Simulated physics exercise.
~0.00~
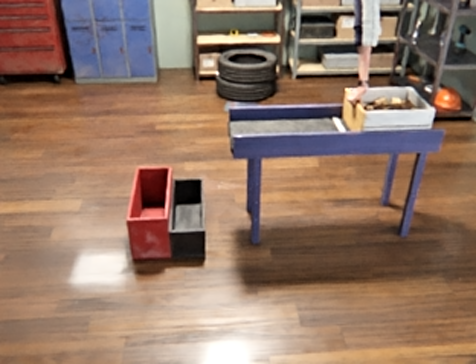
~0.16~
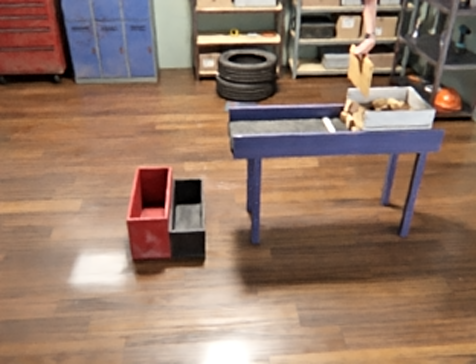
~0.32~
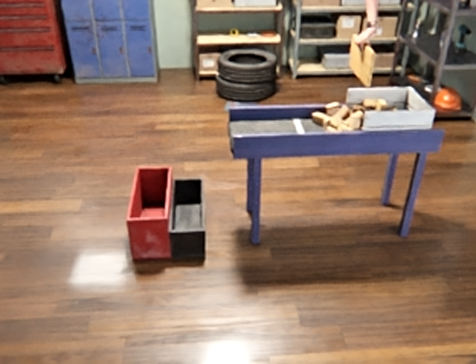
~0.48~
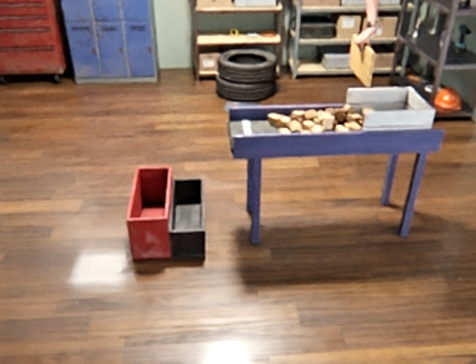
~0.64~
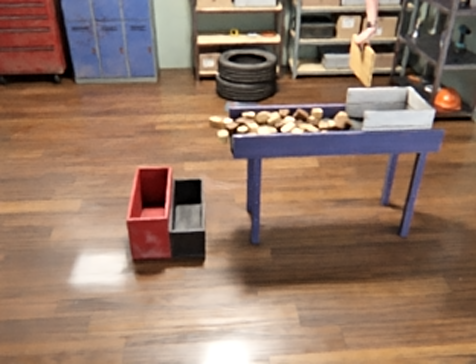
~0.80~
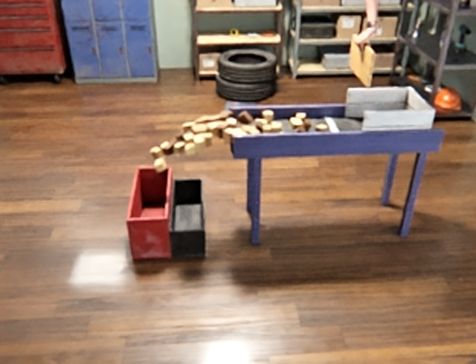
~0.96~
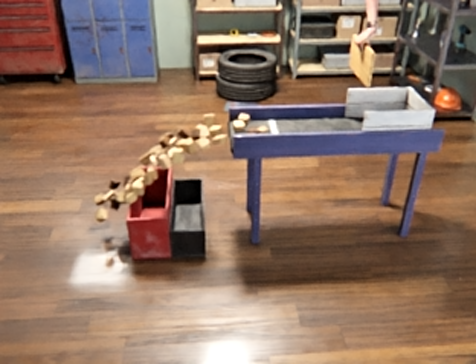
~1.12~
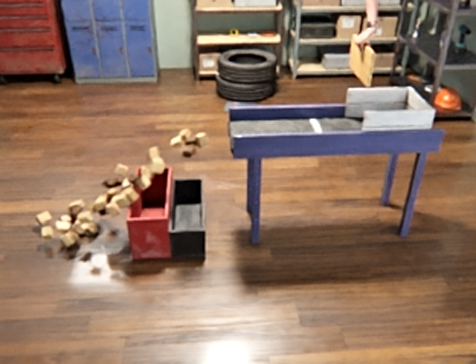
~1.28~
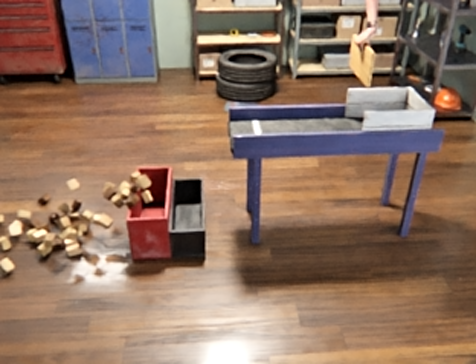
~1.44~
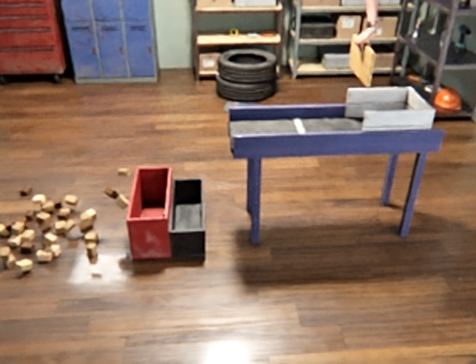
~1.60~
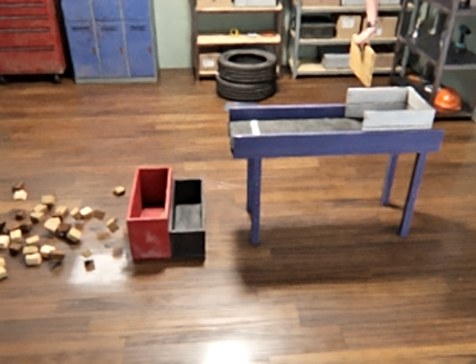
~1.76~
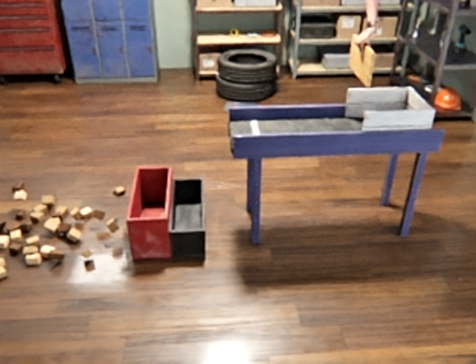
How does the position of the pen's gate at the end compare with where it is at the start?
At the start the gate is down at the pen, with the blocks behind it. By the end it is held up in the air above the pen, leaving the pen open onto the belt.
